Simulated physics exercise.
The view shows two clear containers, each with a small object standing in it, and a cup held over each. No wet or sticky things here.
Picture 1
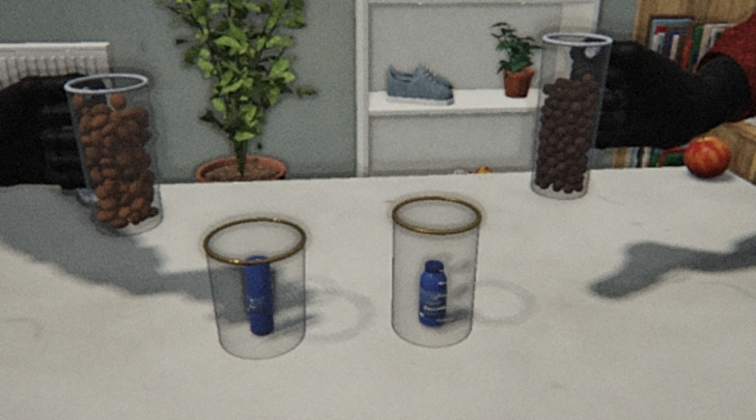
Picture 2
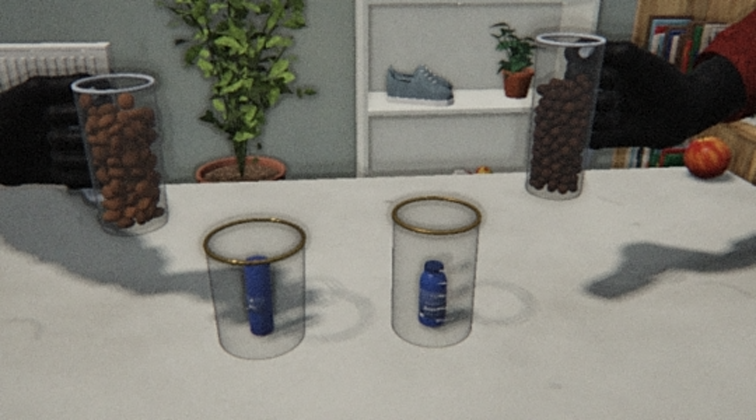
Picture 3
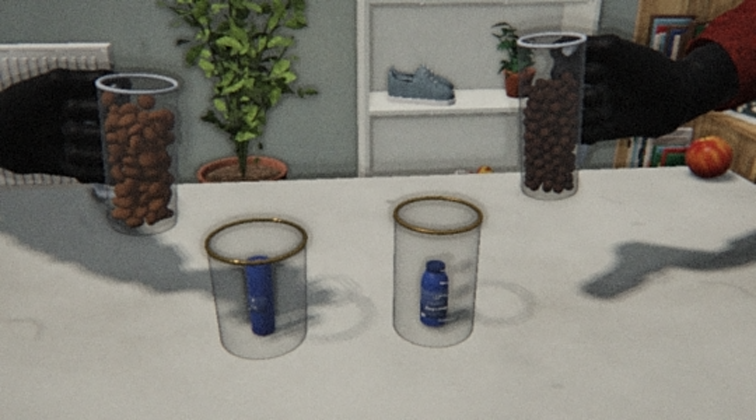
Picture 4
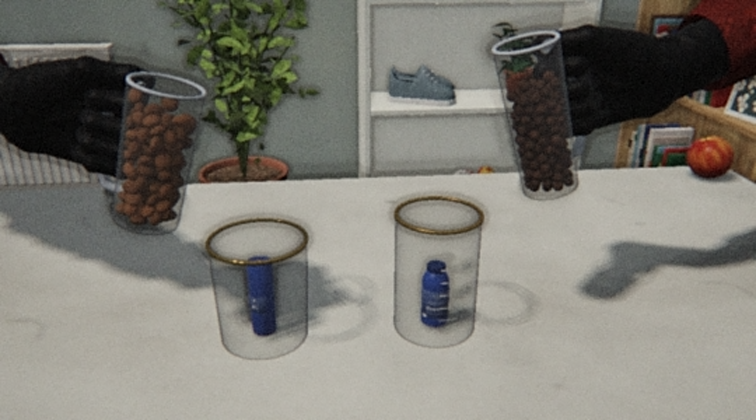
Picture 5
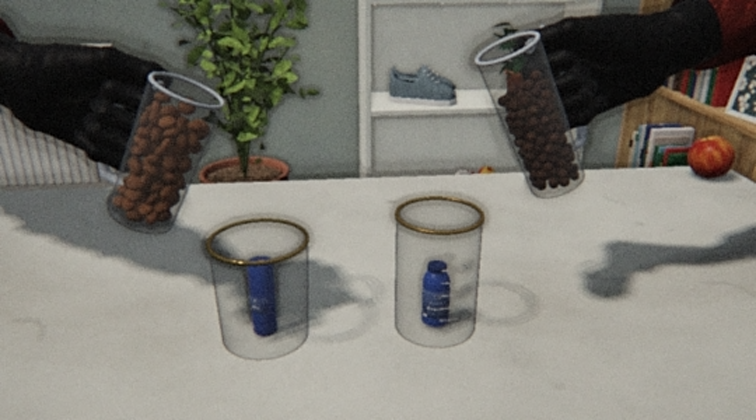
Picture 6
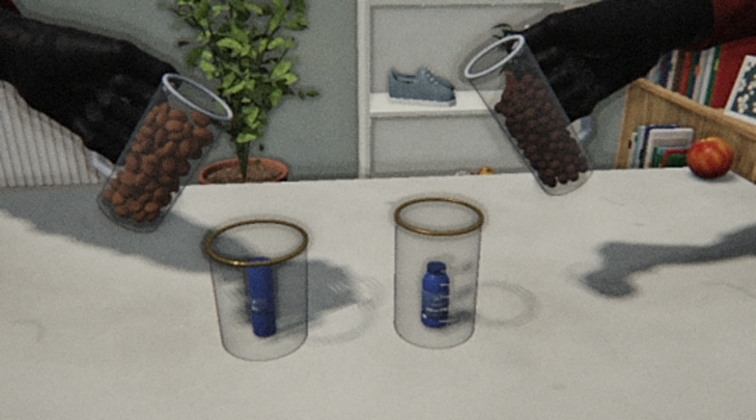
Two black-gloved hands, the right one with a dark red sleeve, hold clear cups of brown pieces, larger on the left and darker on the right, above a pale tabletop seen from slightly above. Two gold-rimmed clear containers holding small blue objects stand in front, with a plant, shelved shoe and red fruit behind. The hands move the cups inward, then tilt them toward each other, while the camera stays still.
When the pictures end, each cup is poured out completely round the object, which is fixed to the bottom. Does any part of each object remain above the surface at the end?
Left thing: Yes, part remains above. Right thing: Yes, part remains above.
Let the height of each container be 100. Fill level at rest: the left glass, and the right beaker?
Roughly 55 % for the left and 50 % for the right.
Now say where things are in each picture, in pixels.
The first frame shows small roll in the left glass (260, 296), reaching well over half way up; left cup (119, 156), nearly full of bits of dog kibble; small bottle in the right beaker (433, 292), reaching about half way up; right cup (567, 118), three quarters full of allspice berries.
The second frame shows left cup (125, 156), upright; right cup (562, 118), upright.
The third frame shows left cup (141, 156), tipped 6°; right cup (550, 118), tipped 6°.
The fourth frame shows left cup (156, 156), tipped 16°; right cup (539, 119), tipped 16°.
The fifth frame shows left cup (163, 156), tipped 25°; right cup (533, 119), tipped 25°.
The sixth frame shows small roll in the left glass (262, 298); left cup (163, 157), tipped 35°; small bottle in the right beaker (435, 294); right cup (533, 120), tipped 35°.
Then, 0.68 s later than the last frame, left glass empty, all of its cupful still in the cup; right beaker empty, all of its cupful still in the cup.
Then, 1.28 s later than the last frame, left glass nearly empty, the larger part of its cupful still in the cup; right beaker nearly empty, roughly two thirds of its cupful still in the cup.
Then, 1.79 s later than the last frame, left glass half full, none of its cupful still in the cup; right beaker a third full, none of its cupful still in the cup.
When it is over, left glass half full (surface near (261, 284)), nothing beside it; right beaker half full (surface near (436, 273)), nothing beside it; the left thing is still showing; the right thing is still showing.
